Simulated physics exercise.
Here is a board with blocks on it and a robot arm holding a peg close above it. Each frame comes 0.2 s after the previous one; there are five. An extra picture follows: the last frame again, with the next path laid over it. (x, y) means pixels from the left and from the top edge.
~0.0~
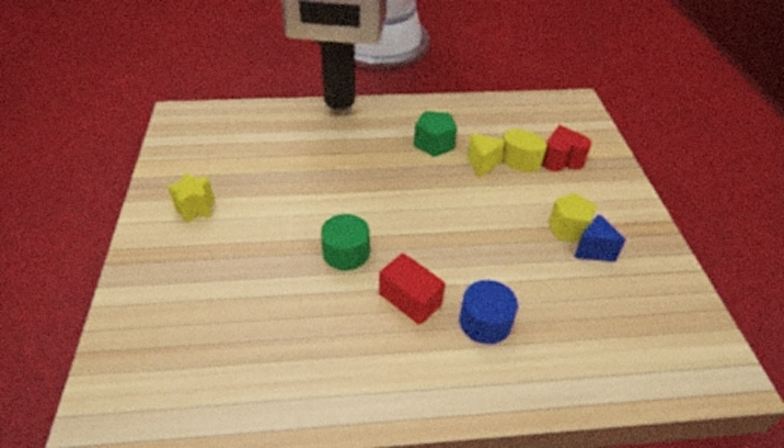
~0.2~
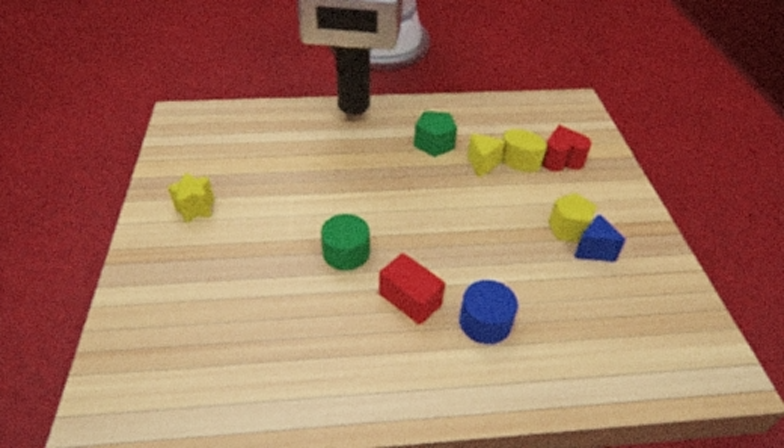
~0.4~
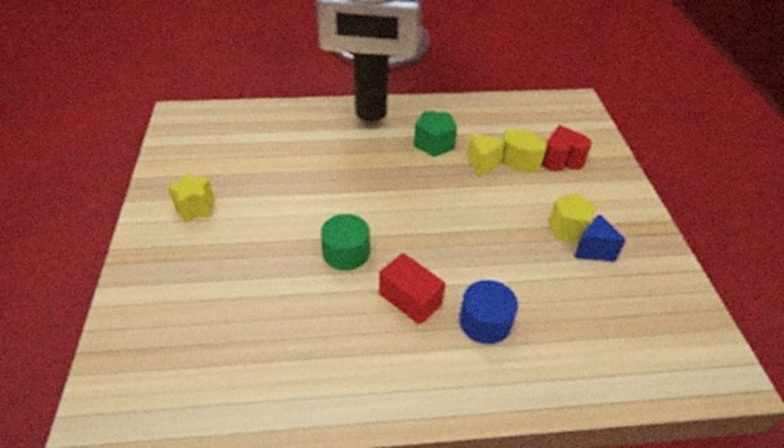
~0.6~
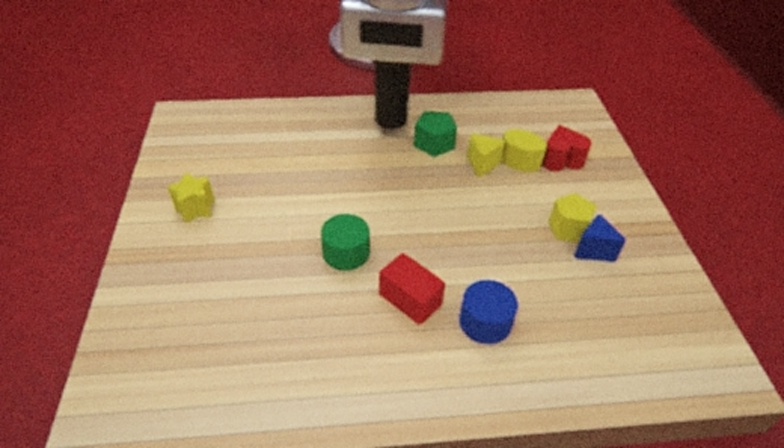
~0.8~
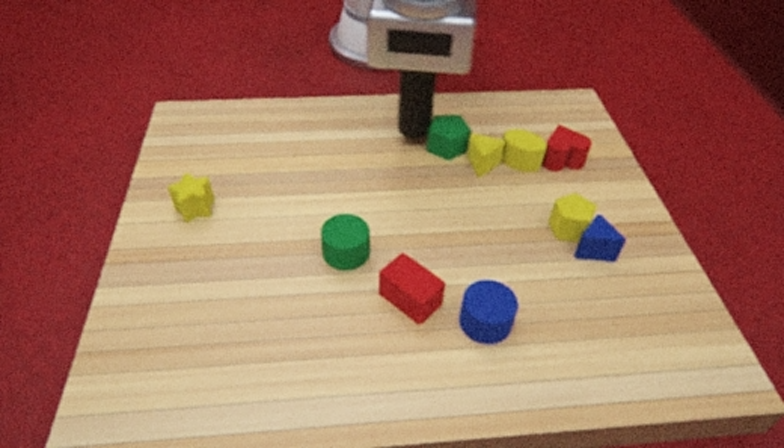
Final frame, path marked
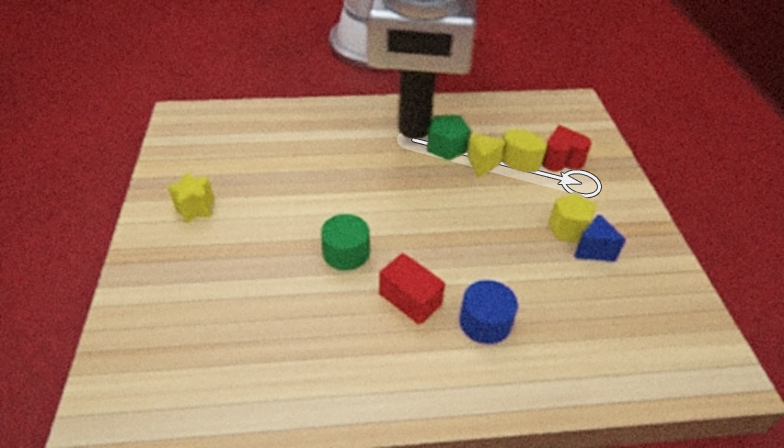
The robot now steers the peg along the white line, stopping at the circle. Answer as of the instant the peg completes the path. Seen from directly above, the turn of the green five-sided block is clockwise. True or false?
False
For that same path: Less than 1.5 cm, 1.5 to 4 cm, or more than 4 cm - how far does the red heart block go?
It moves more than 4 cm.
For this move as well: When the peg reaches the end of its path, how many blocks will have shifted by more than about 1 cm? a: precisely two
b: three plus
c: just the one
It's b.
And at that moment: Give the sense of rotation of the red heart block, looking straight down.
From above, the red heart block will be seen to turn anti-clockwise.
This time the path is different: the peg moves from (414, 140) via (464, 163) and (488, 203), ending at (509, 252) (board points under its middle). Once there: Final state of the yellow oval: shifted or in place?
The answer is that it is displaced.
Drawn move, straight from (414, 140) to (581, 184).
On the path given first. One third of the way, peg (469, 143); green five-sided block (507, 131), turned 40° anticlockwise; yellow triangular piece (516, 154), turned 70° clockwise; yellow oval (543, 142), turned 45° clockwise; red heart block (576, 141), turned 30° anticlockwise.
Two thirds of the way, peg (526, 158); green five-sided block (541, 127), turned 75° anticlockwise; yellow triangular piece (541, 166), turned 95° clockwise; yellow oval (574, 141), turned 85° clockwise; red heart block (608, 147), turned 20° anticlockwise.
At the end, peg (585, 172); green five-sided block (543, 127), turned 80° anticlockwise; yellow triangular piece (551, 172), turned 125° clockwise; yellow oval (592, 140), turned 20° clockwise; red heart block (630, 146), turned 20° anticlockwise.
